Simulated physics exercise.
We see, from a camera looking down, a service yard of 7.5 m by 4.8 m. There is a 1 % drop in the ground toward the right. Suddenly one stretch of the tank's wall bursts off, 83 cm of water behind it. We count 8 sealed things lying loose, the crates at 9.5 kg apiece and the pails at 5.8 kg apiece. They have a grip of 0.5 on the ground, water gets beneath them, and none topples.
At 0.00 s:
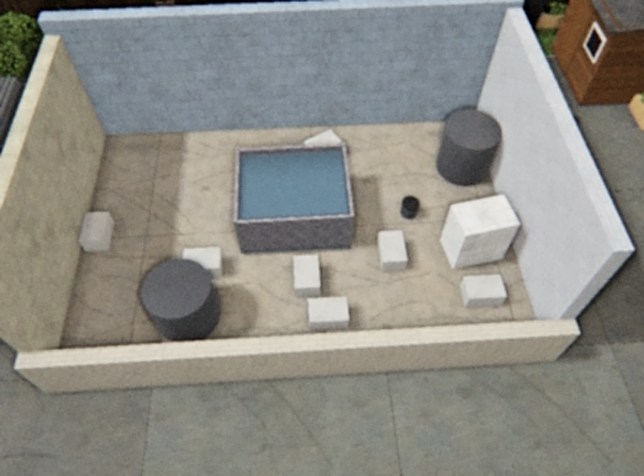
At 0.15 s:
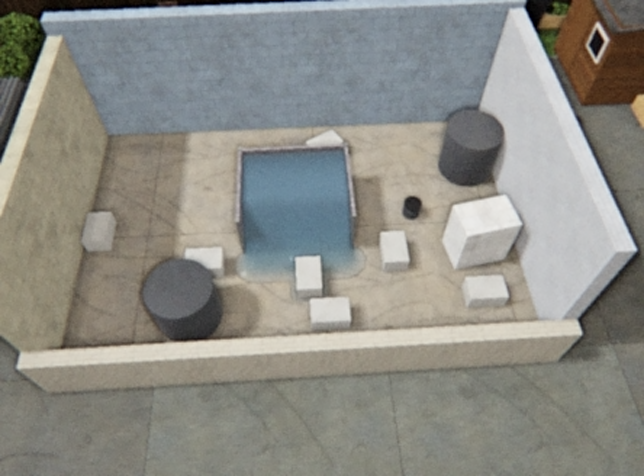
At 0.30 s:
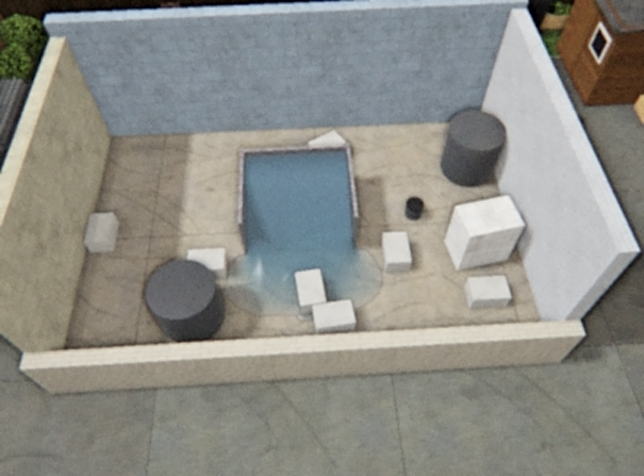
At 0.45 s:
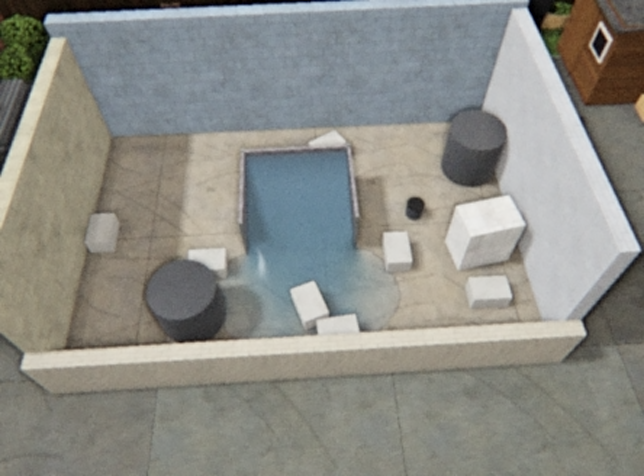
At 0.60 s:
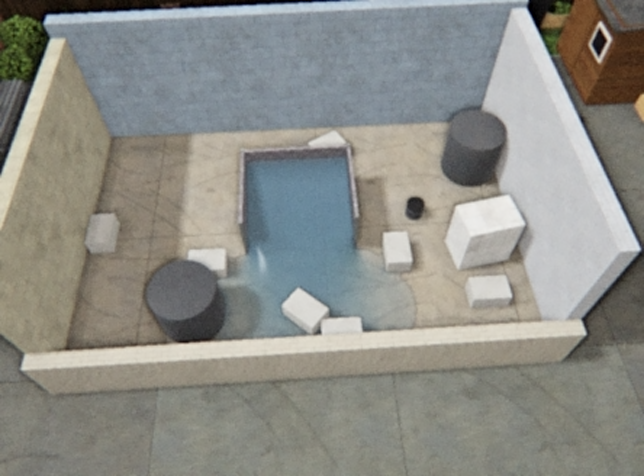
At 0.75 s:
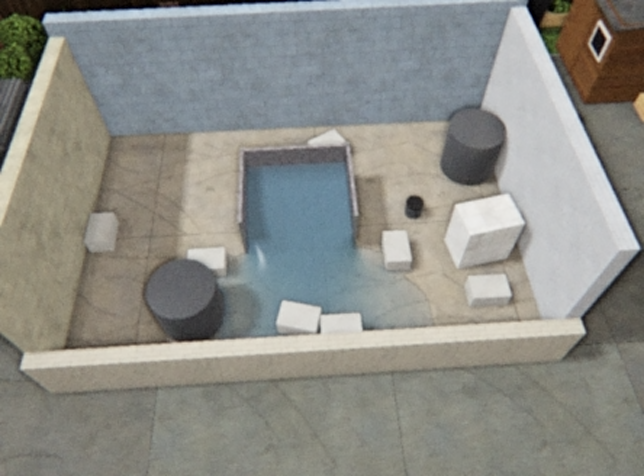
Water bursts from the near side of a grey-walled tank in the middle of a small walled yard, seen from a high, nearly still camera. White crates and blocks sit around it on the tan floor, with dark grey cylinders at front left and back right. The pool spreads to the front wall, pushing two crates forward a little, the left one turning as it shifts.
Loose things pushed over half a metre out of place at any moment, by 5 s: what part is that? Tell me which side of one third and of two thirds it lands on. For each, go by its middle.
The fraction climbs to two thirds or higher.
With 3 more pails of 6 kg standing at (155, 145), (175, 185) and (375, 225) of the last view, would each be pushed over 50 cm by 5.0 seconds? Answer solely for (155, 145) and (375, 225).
Within it, Within it.
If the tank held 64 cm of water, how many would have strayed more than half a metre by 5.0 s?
Then 6.
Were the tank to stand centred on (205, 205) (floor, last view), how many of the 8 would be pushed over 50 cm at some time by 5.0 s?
In that case the number is 7.
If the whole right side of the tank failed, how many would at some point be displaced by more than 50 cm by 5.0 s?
So the tally would be 6.
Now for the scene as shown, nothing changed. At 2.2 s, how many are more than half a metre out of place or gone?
3.
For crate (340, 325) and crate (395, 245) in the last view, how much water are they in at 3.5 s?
First roughly 29 cm, second roughly 5 cm.
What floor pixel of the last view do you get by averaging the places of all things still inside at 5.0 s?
About (326, 208).
After 1.1 s 1 of 8 are over 50 cm from their spots; 2 afloat.
After 2.2 s 3 of 8 are over 50 cm from their spots; 3 afloat.
After 3.5 s 6 of 8 are over 50 cm from their spots; 4 afloat.
After 5.0 s 7 of 8 are over 50 cm from their spots, and 7 have been at some point; 5 afloat.
